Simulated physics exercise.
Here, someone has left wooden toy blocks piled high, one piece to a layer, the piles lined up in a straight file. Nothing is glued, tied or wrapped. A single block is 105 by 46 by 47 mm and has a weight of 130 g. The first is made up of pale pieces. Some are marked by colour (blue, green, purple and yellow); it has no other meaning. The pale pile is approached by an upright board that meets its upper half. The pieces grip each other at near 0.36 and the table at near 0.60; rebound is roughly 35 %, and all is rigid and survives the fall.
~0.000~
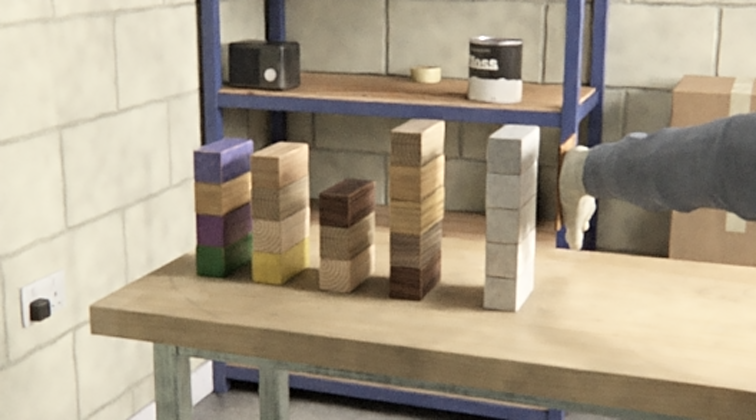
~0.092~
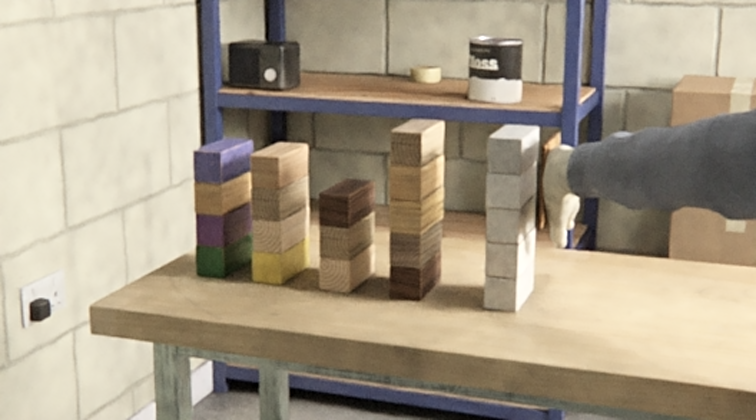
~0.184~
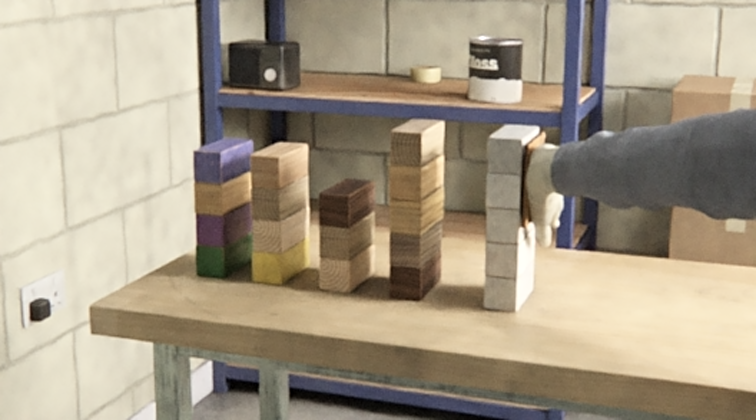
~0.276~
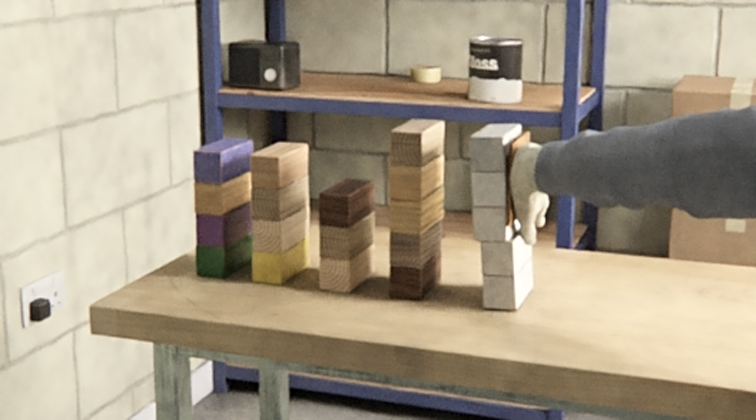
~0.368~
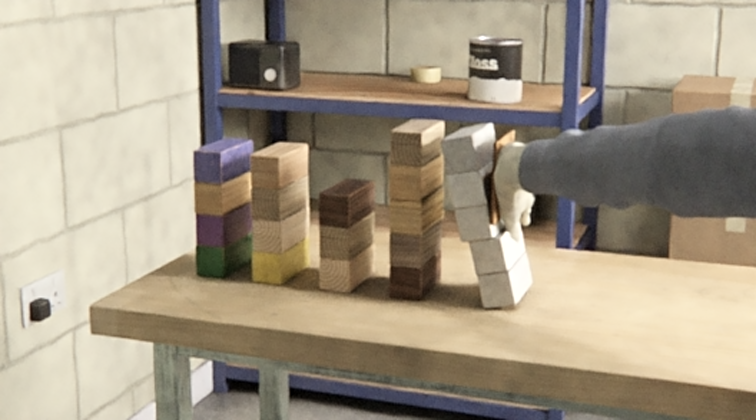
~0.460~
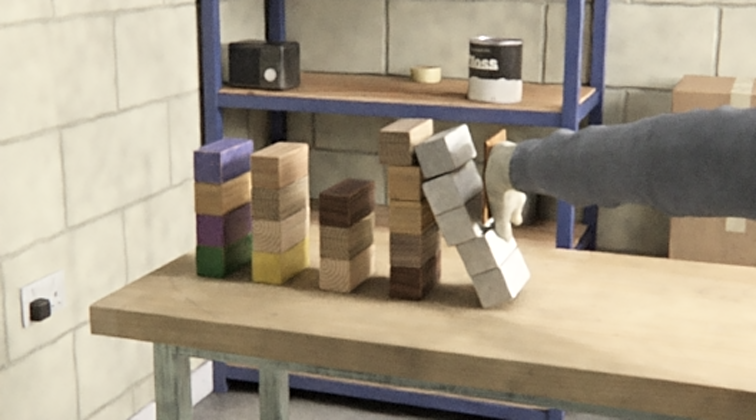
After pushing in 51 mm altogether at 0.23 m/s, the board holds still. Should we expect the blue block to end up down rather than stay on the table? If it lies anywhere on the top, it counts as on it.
Yes.
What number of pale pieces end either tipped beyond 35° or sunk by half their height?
That happens to 5 of them.
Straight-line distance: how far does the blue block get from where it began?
I'd put it at near 110 cm.
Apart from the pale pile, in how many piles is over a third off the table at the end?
2.
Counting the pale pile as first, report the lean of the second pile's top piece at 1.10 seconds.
About 30 degrees from upright.
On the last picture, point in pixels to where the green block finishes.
I'd say its middle settles close to (193, 249).
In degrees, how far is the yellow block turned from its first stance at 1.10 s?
Angle from initial pose, roughly 30 deg - estimate.
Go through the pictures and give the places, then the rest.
In the first frame (each place is the centre of the face we see best), board (559, 178) 46 mm short; blue block (238, 161); purple block (240, 223); green block (240, 254); the others all in place.
The second frame shows board (542, 177) 25 mm short; blue block (238, 161).
The third frame shows board (526, 175) 4 mm short; blue block (238, 161).
The fourth frame shows board (510, 174) 17 mm in, top of the pale pile leaning 4°; blue block (238, 161); the others all in place.
The fifth frame shows board (494, 173) 39 mm in, top of the pale pile leaning 14°; blue block (238, 161); the others all in place.
The sixth frame shows board (485, 172) 51 mm in, stopped, top of the pale pile leaning 20°; blue block (238, 161); purple block (240, 223); yellow block (296, 260); one has shifted.
By 0.72 s, 5 of the pale pile down; none of the 16 other blocks off the table, 8 disturbed; blue block unmoved.
By 1.10 s, 5 of the pale pile down; none of the 16 other blocks off the table, 16 disturbed; blue block tilted 36°, 29 mm lower; purple block tilted 36°.
By 1.56 s, 5 of the pale pile down; 5 of the 16 other blocks off the table; blue block upside down; green block on its side.
When it is over (1.8 s), 5 of the pale pile down; 5 of the 16 other blocks off the table; blue block upside down; green block on its side; purple block tilted 72°, 74 cm lower. In pixels of the last frame, middles, green block near (193, 249).
